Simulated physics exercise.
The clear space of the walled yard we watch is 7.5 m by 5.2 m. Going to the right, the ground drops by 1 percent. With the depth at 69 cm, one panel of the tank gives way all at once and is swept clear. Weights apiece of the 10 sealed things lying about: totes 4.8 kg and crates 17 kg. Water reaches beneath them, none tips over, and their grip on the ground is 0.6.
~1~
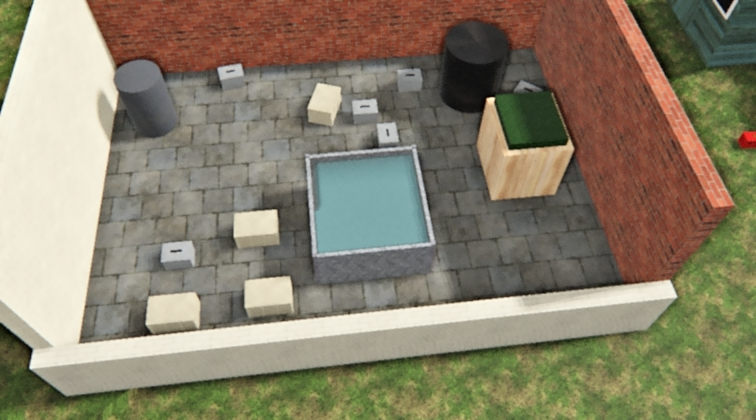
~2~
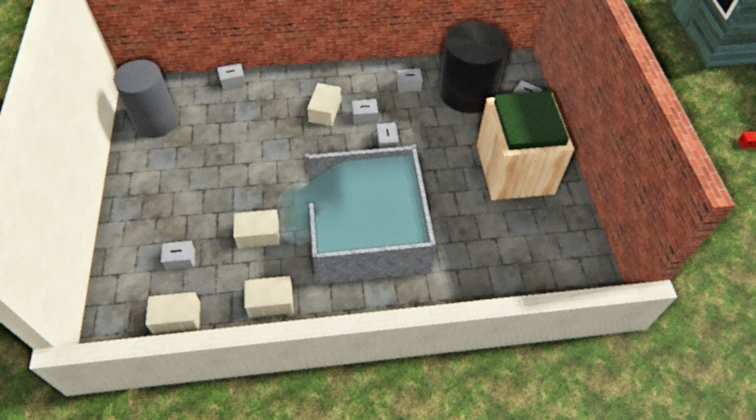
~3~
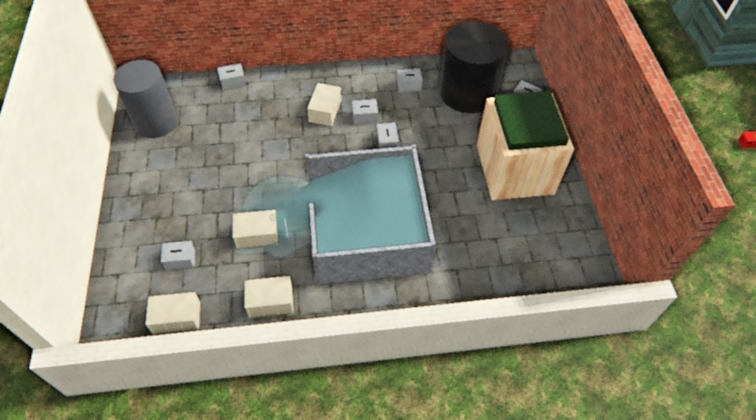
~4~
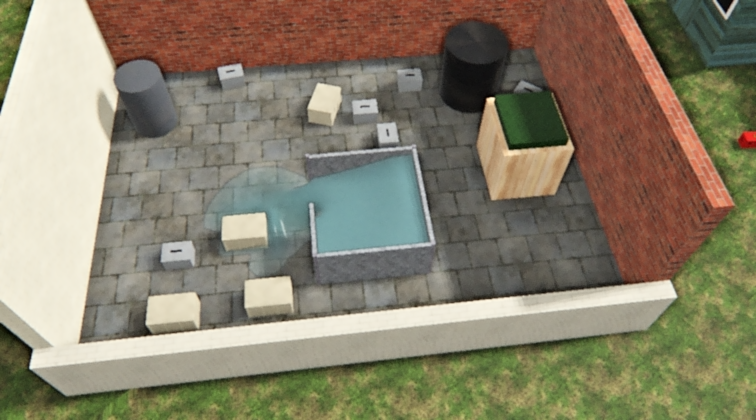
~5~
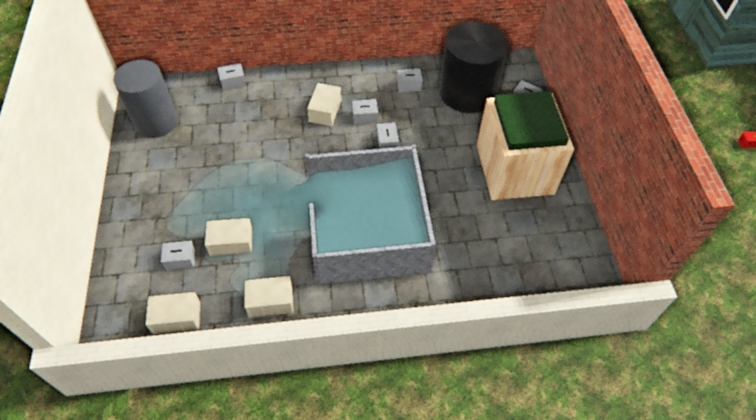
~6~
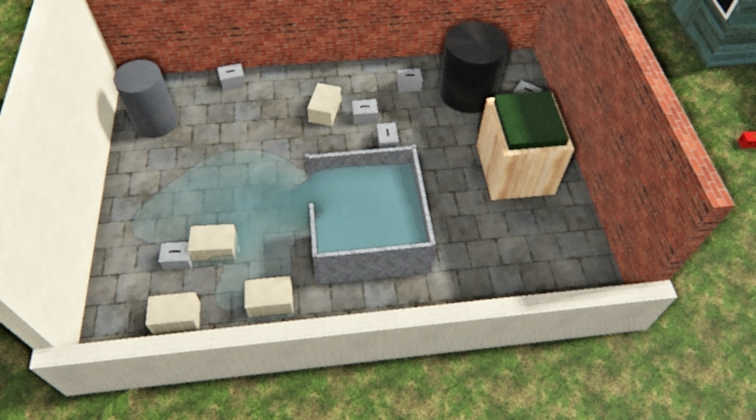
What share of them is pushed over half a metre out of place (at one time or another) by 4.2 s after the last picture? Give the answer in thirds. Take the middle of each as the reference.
One to two thirds.
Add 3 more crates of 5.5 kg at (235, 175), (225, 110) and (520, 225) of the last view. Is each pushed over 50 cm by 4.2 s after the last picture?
Note, in sequence: Over threshold; over threshold; under threshold.
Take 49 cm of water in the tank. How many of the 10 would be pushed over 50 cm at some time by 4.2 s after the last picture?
That would make 2 of them.
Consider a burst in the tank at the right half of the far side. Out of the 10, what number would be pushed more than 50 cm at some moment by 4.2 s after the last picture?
5.
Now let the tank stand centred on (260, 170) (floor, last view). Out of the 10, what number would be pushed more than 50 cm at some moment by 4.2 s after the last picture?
The answer would then be 4.
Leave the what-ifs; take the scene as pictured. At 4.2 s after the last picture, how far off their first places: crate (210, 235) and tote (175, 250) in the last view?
The first ends 150 centimetres from its start and the second 100 centimetres.
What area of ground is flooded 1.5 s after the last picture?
Some 17 m2 of it.
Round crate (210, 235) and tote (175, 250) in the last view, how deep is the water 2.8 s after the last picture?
Depths: Near 12 cm, then near 15 cm.
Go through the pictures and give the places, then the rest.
In the first picture, a crate at (255, 223) rests on the ground; a tote at (176, 251) rests on the ground; 2.3 m2 under water; 0 of 10 have shifted.
In the second picture, a crate at (255, 223) rests on the ground; a tote at (176, 251) rests on the ground; 2.8 m2 under water; 0 of 10 have shifted.
In the third picture, a crate at (254, 224) rests on the ground; a tote at (176, 251) rests on the ground; 3.4 m2 under water; 0 of 10 have shifted.
In the fourth picture, a crate at (243, 226) rests on the ground, 17 cm from its start; a tote at (176, 251) rests on the ground; water covers 4.4 m2; 1 of 10 have shifted.
In the fifth picture, a crate at (227, 232) rests on the ground, 40 cm from its start; a tote at (176, 251), on the bottom; 5.5 m2 under water; 1 of 10 have shifted.
In the sixth picture, a crate at (211, 237) rests on the ground, 64 cm from its start; a tote at (174, 252) rests on the ground; water covers 6.8 m2; 1 of 10 have shifted.
Then, 0.4 s after the last picture 1 of 10 are over 50 cm from their spots; 0 afloat.
Then, 1.5 s after the last picture 2 of 10 are over 50 cm from their spots; 1 afloat.
Then, 2.8 s after the last picture 2 of 10 are over 50 cm from their spots; 3 afloat.
Then, 4.2 s after the last picture 4 of 10 are over 50 cm from their spots, and 4 have been at some point; 3 afloat.
